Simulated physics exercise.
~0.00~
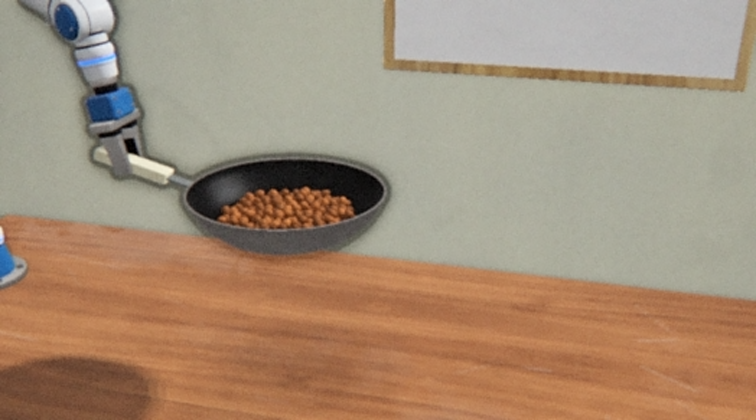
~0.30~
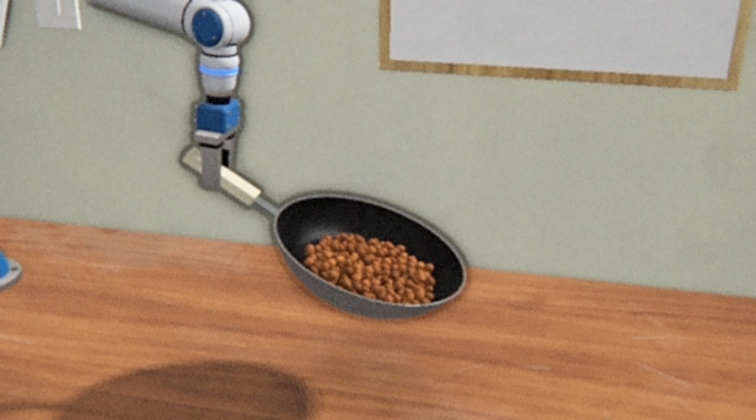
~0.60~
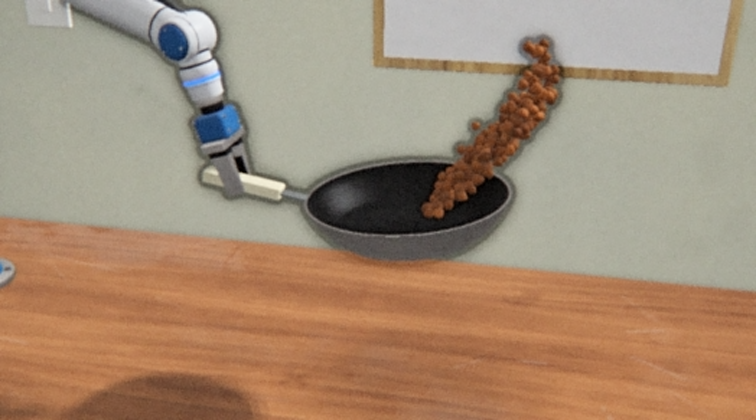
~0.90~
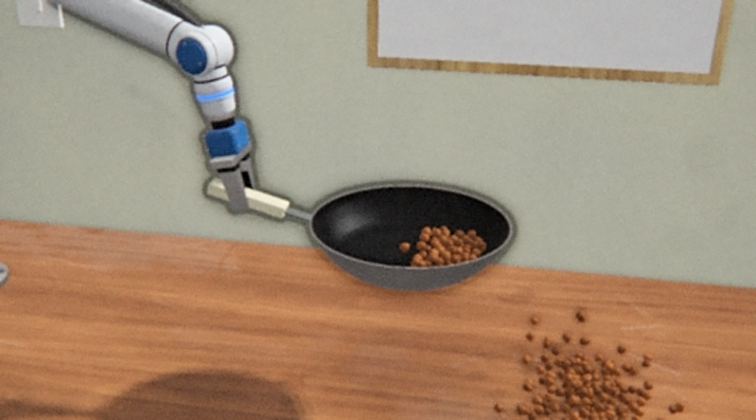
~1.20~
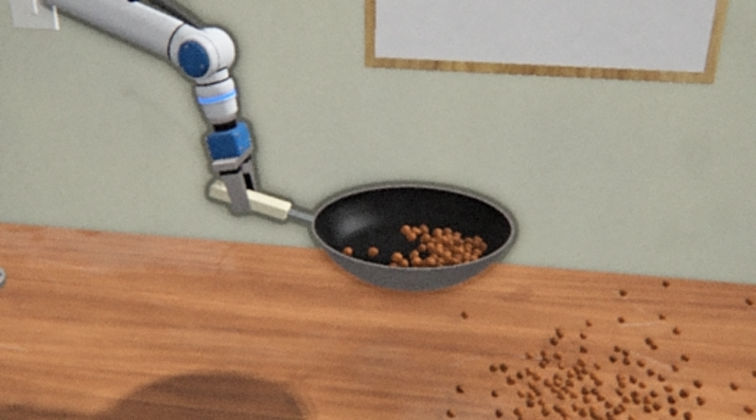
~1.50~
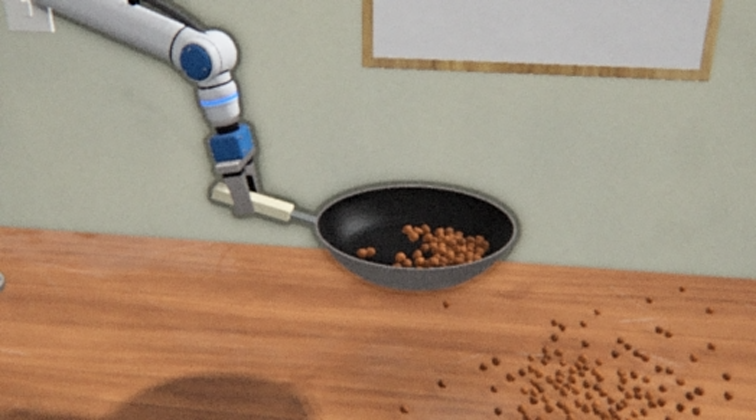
Hazelnuts fly from a frying pan tossed by a robot arm, and most scatter across the table.
